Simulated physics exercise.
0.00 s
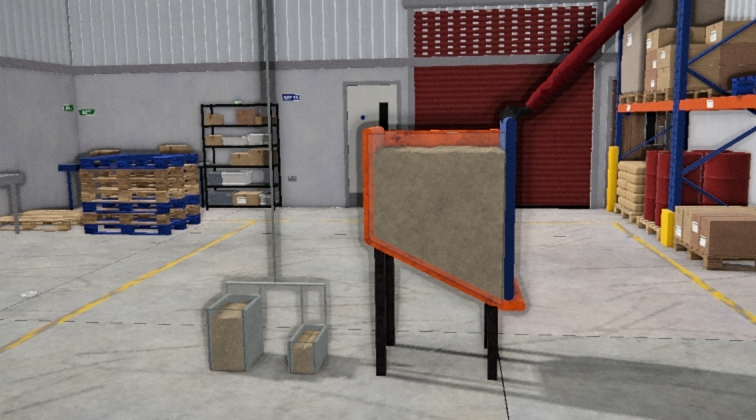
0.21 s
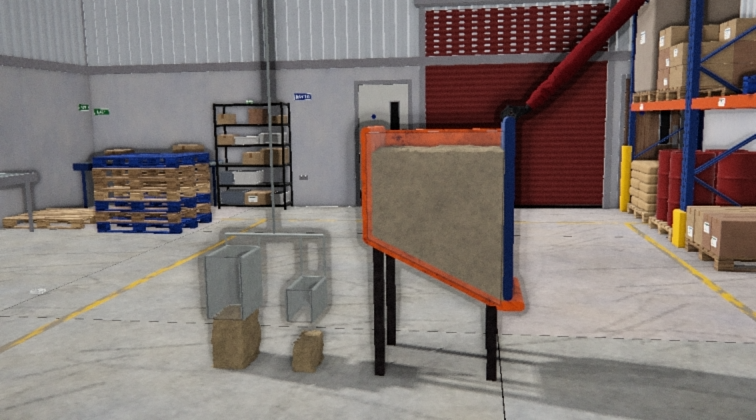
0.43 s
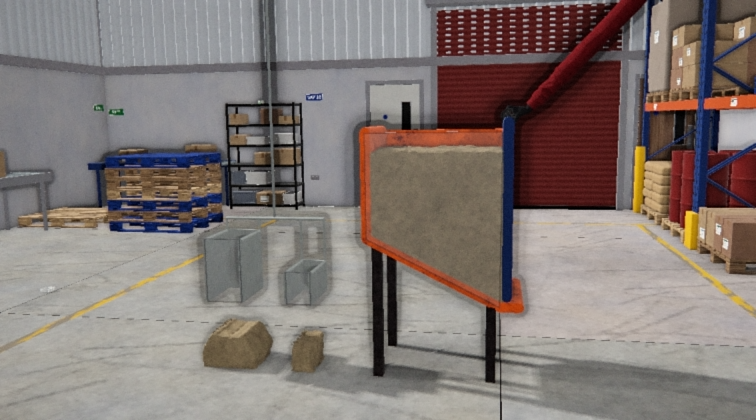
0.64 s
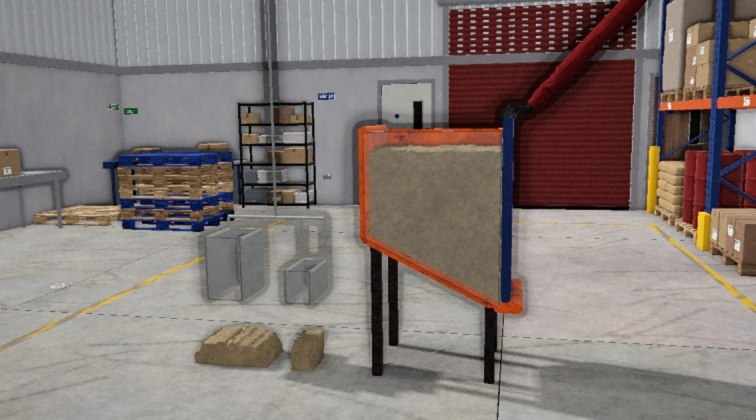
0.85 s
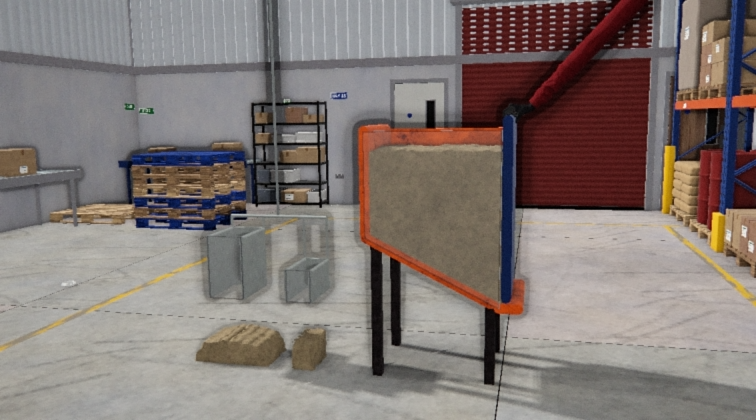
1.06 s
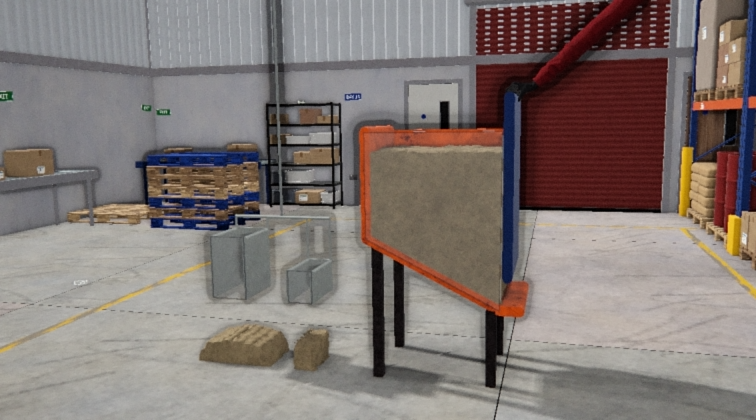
In a warehouse with a red shutter door, pallets and shelving, the view is from floor level, drifting steadily sideways around the setup. An orange-edged bin of brown sand stands on black legs with a blue hatch at its right, beside two grey moulds over sand blocks. The moulds lift clear, the taller left block slumps low while the smaller barely changes, and finally the hatch slides up slightly.
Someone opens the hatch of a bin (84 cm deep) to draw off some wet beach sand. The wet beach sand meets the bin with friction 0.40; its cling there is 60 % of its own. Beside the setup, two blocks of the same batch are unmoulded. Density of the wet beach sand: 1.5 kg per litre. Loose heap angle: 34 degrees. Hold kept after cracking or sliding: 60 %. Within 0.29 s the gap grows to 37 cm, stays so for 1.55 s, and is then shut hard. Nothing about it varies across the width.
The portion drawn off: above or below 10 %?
I'd say the portion is higher than 10 %.
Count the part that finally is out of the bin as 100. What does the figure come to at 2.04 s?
40 %.
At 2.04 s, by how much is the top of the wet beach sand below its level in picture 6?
Roughly 4 cm.
After 1.51 s, the hatch is 37 cm open and 2 % is out.
After 2.04 s, the hatch is 37 cm open and 13 % is out.
After 2.57 s, the hatch is 37 cm open and 22 % is out.
After 3.10 s, the hatch is 9.0 cm open and 32 % is out.
After 3.68 s, the hatch is shut and 33 % is out.
